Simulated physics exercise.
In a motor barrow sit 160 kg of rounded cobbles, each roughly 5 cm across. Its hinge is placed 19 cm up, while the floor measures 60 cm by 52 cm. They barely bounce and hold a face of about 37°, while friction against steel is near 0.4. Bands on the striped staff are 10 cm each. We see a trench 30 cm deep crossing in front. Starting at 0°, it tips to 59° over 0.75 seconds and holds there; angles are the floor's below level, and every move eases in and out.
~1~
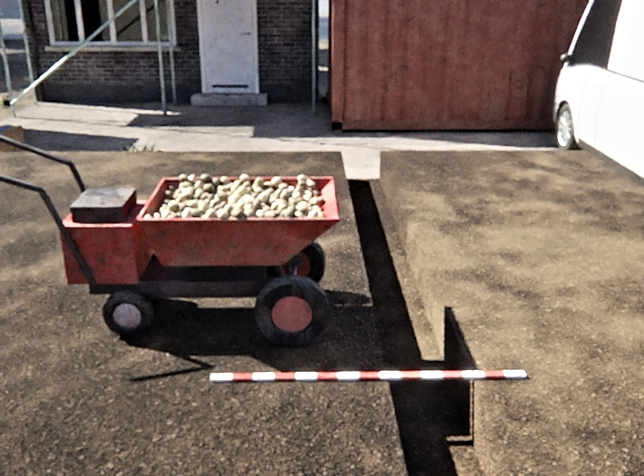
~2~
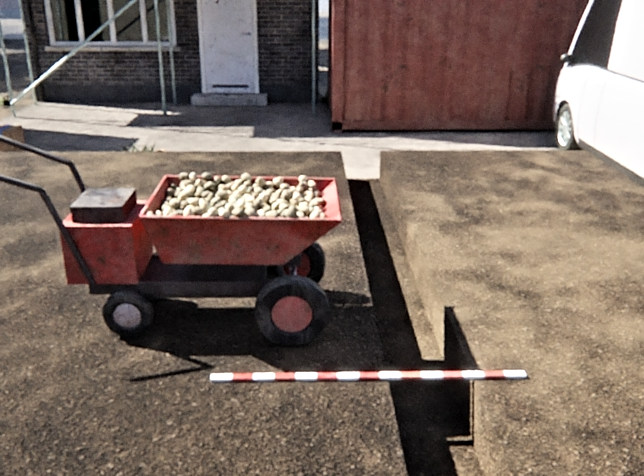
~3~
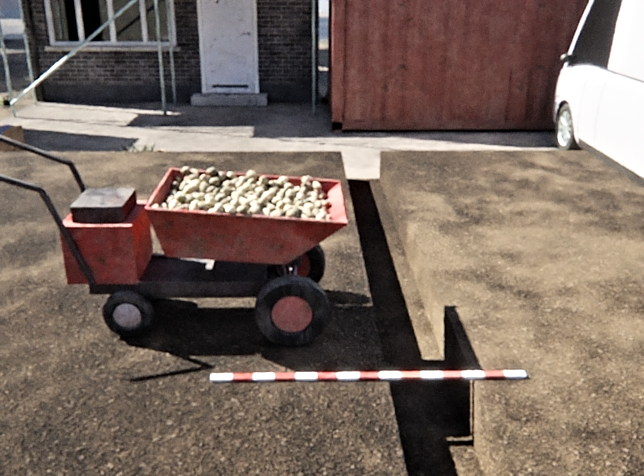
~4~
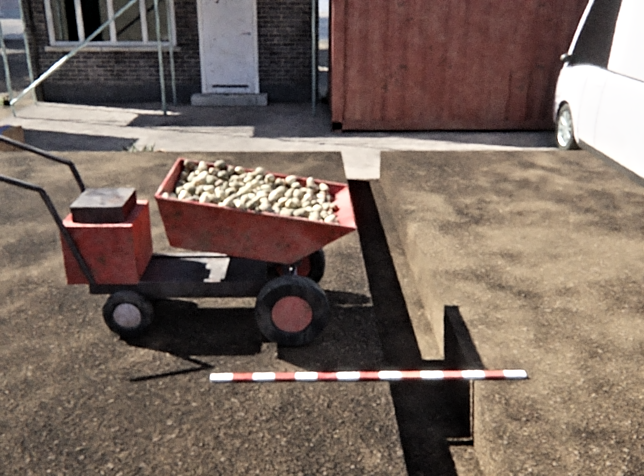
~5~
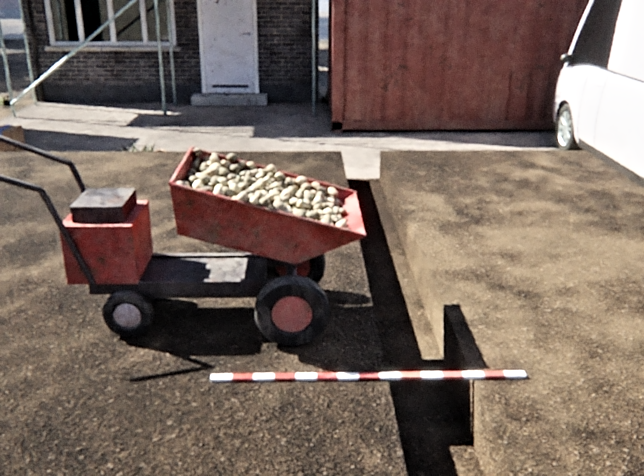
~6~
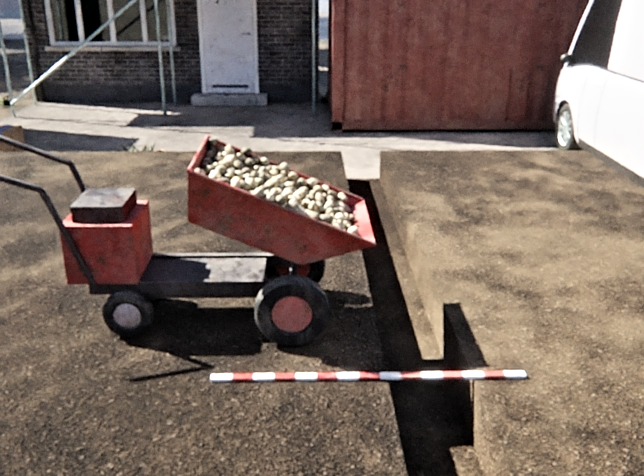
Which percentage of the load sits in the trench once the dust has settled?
Near 73 per cent.
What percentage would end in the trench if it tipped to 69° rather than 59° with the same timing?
With that change, near 75 per cent.
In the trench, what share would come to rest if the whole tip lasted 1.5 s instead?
Around 85 per cent would end in the trench.
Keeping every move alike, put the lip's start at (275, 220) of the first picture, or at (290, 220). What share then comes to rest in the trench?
First spot about 85, second spot about 95 per cent.
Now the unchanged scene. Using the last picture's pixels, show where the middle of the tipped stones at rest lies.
Their middle is at about (428, 343).
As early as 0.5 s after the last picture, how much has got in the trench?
Roughly 20 percent of the load.
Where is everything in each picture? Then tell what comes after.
The skip is at 0°, its lip at (339, 220); the top of the load is at (234, 181), in the first picture.
Lip at (341, 221), floor tilted 1°, highest stones at (225, 182), in the second picture.
The skip is at 5°, its lip at (347, 224); the top of the load is at (213, 177), in the third picture.
Lip at (356, 228), floor tilted 10°, highest stones at (207, 172), in the fourth picture.
Lip at (366, 236), floor tilted 16°, highest stones at (210, 162), in the fifth picture.
The skip is at 23°, its lip at (375, 245); the top of the load is at (222, 154), in the sixth picture.
Then, 0.2 s after the last picture the floor is at 50°, 100 % in the skip; the foremost stones are at (384, 253).
Then, 0.5 s after the last picture the floor is at 59°, 78 % in the skip, 22 % in the trench; the foremost stones are at (443, 305).
Then, 0.9 s after the last picture the floor is at 59°, 31 % in the skip, 43 % in the trench, 26 % past the trench; the foremost stones are at (561, 314).
Then, 2.8 s after the last picture the floor is at 59°, 0 % in the skip, 73 % in the trench, 27 % past the trench; the foremost stones are past the picture's edge.
